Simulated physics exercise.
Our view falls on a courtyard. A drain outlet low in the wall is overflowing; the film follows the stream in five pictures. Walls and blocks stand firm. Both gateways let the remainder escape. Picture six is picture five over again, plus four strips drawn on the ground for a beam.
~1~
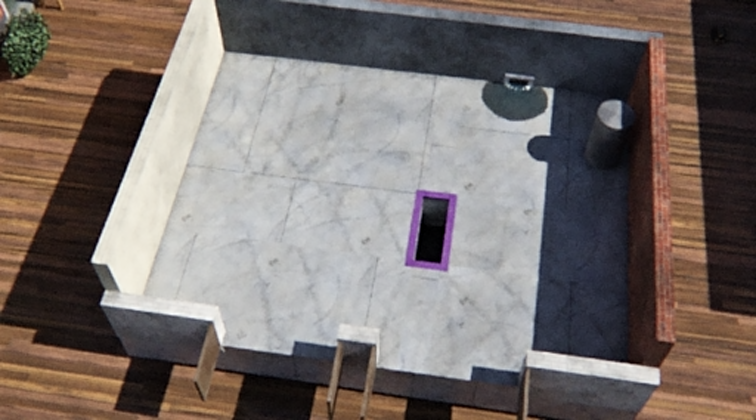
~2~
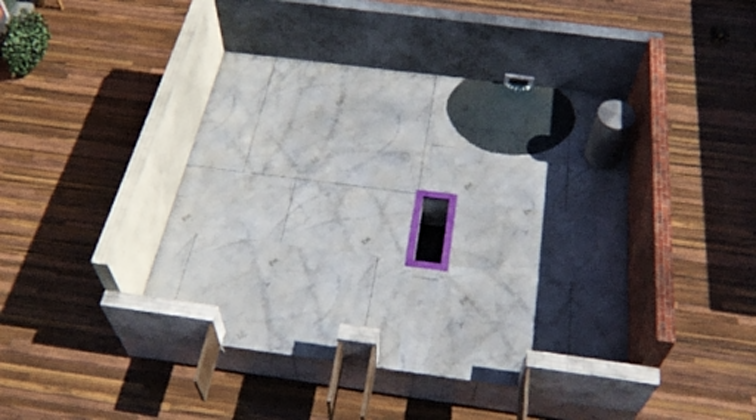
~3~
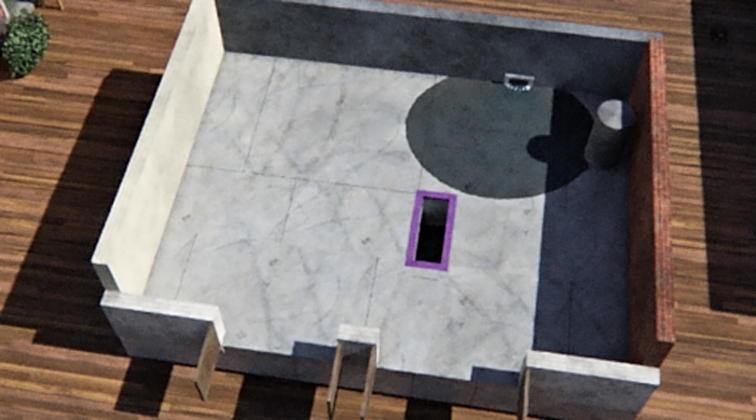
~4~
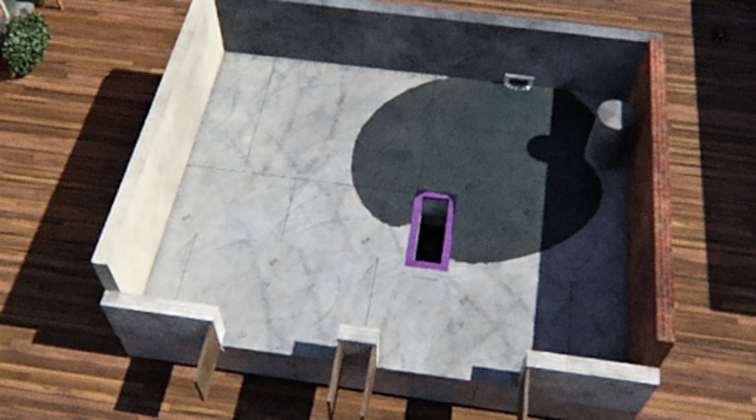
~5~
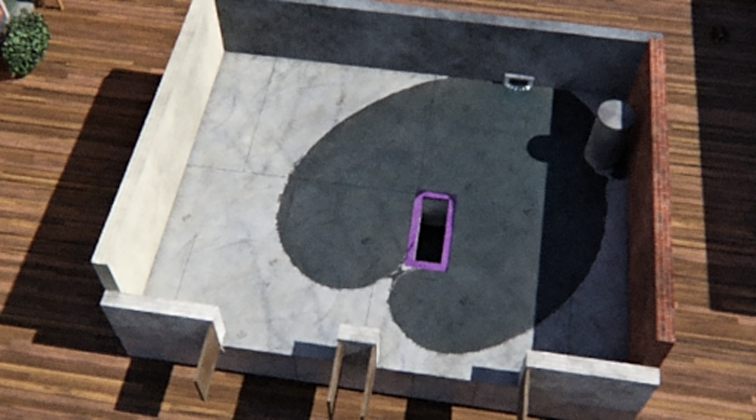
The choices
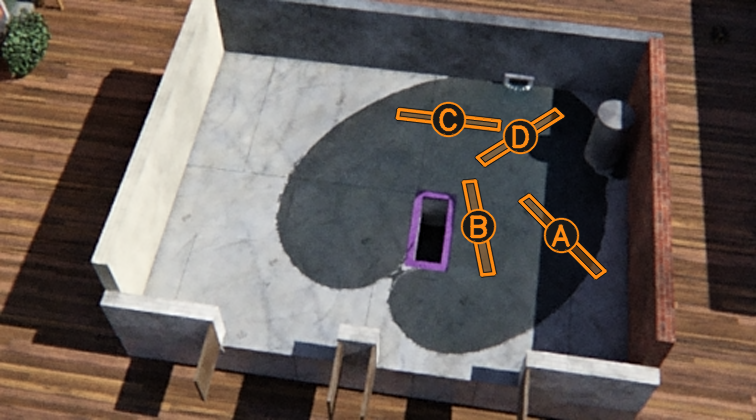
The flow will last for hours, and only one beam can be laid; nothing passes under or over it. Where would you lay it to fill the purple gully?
It is A.
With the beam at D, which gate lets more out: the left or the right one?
The left one.
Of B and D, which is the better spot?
The answer is D.
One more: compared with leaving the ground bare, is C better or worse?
Spot C is worse.
On the marked copy, A from (524, 198) to (600, 274); B from (469, 181) to (488, 274); C from (398, 113) to (499, 125); D from (481, 161) to (558, 112).
For spot A, about 34 % of the stream runs into the purple gully, about 63 % out by the gates.
For spot B, about 12 % of the stream runs into the purple gully, about 86 % out by the gates.
For spot C, about 20 % of the stream runs into the purple gully, about 78 % out by the gates.
For spot D, about 21 % of the stream runs into the purple gully, about 77 % out by the gates.
